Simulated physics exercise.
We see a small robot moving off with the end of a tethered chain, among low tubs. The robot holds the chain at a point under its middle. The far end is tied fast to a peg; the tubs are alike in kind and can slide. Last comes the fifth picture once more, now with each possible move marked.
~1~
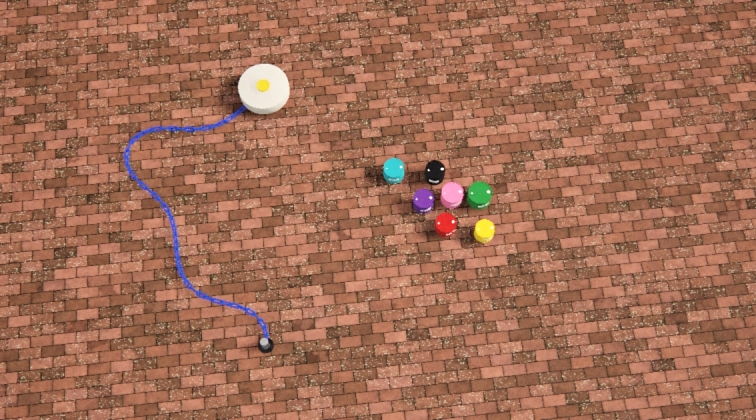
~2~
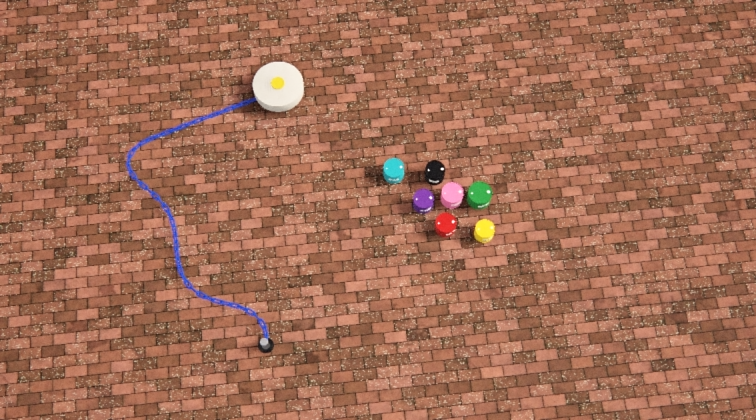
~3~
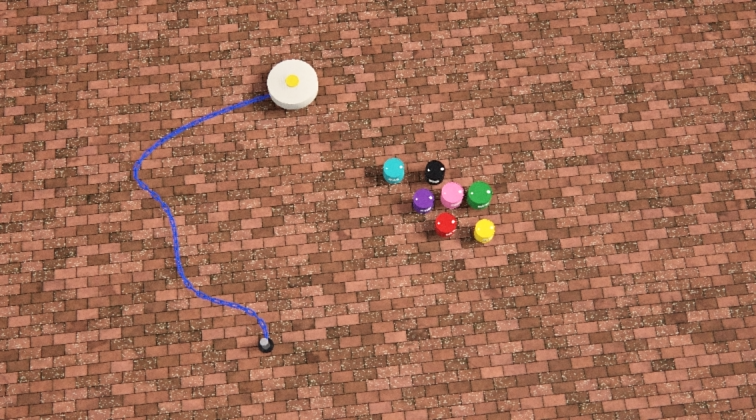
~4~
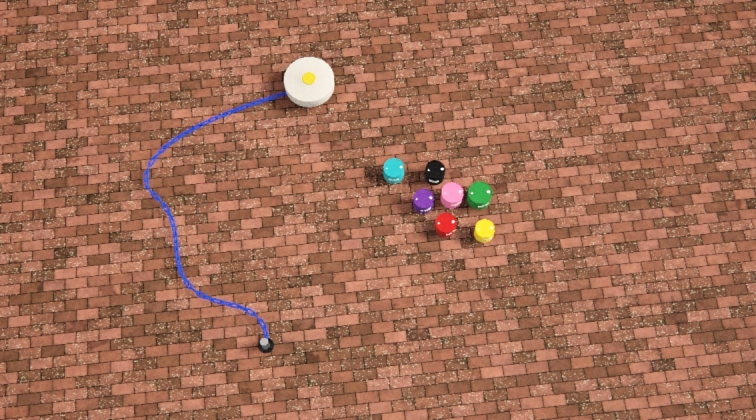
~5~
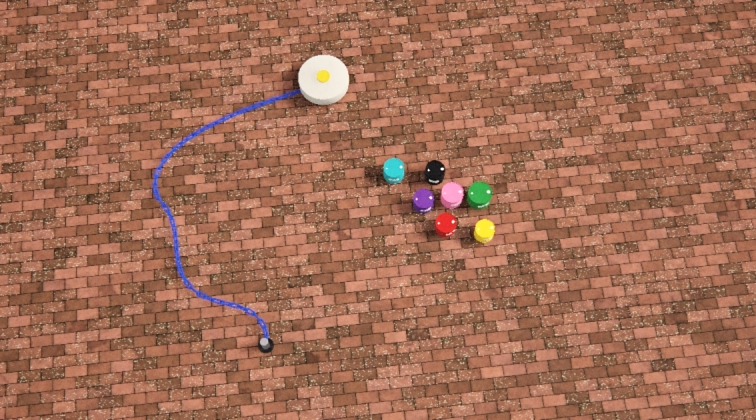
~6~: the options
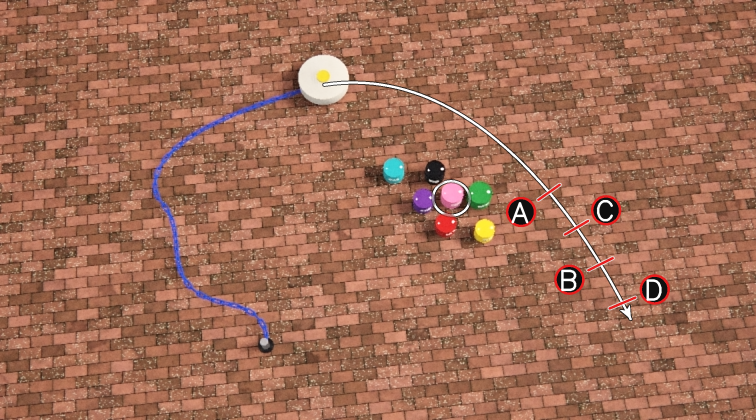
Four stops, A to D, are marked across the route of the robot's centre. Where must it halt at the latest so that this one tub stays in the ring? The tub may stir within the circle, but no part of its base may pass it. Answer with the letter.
All is well up to B.
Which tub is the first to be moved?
Turquoise.
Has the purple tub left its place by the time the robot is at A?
By then, no.
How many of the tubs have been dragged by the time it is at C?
The count is none.
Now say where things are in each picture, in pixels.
Turquoise tub (394, 171); yellow tub (484, 231); robot (264, 90), in the first frame.
Robot (279, 87); pink tub (452, 196), in the second frame.
Robot (293, 85); green tub (479, 196), in the third frame.
Robot (309, 83); red tub (446, 225), in the fourth frame.
Robot (324, 81); yellow tub (484, 231); peg (265, 344); pink tub (452, 196), in the fifth frame.
On the marked copy, A at (549, 192); B at (601, 264); C at (576, 228); D at (622, 303); the ring at (451, 198); the route from (324, 85) via (510, 152) to (631, 319).
Taking B. A third of the way, robot (442, 100); pink tub (452, 196).
Two thirds of the way, robot (538, 175); pink tub (452, 196).
When it is over, robot (603, 261); pink tub (453, 196); black tub (435, 185); turquoise tub (408, 190); the pink tub is still in its ring.
As for the rest, A is safe but short; C is safe but short; D drags the ringed tub to (455, 210).
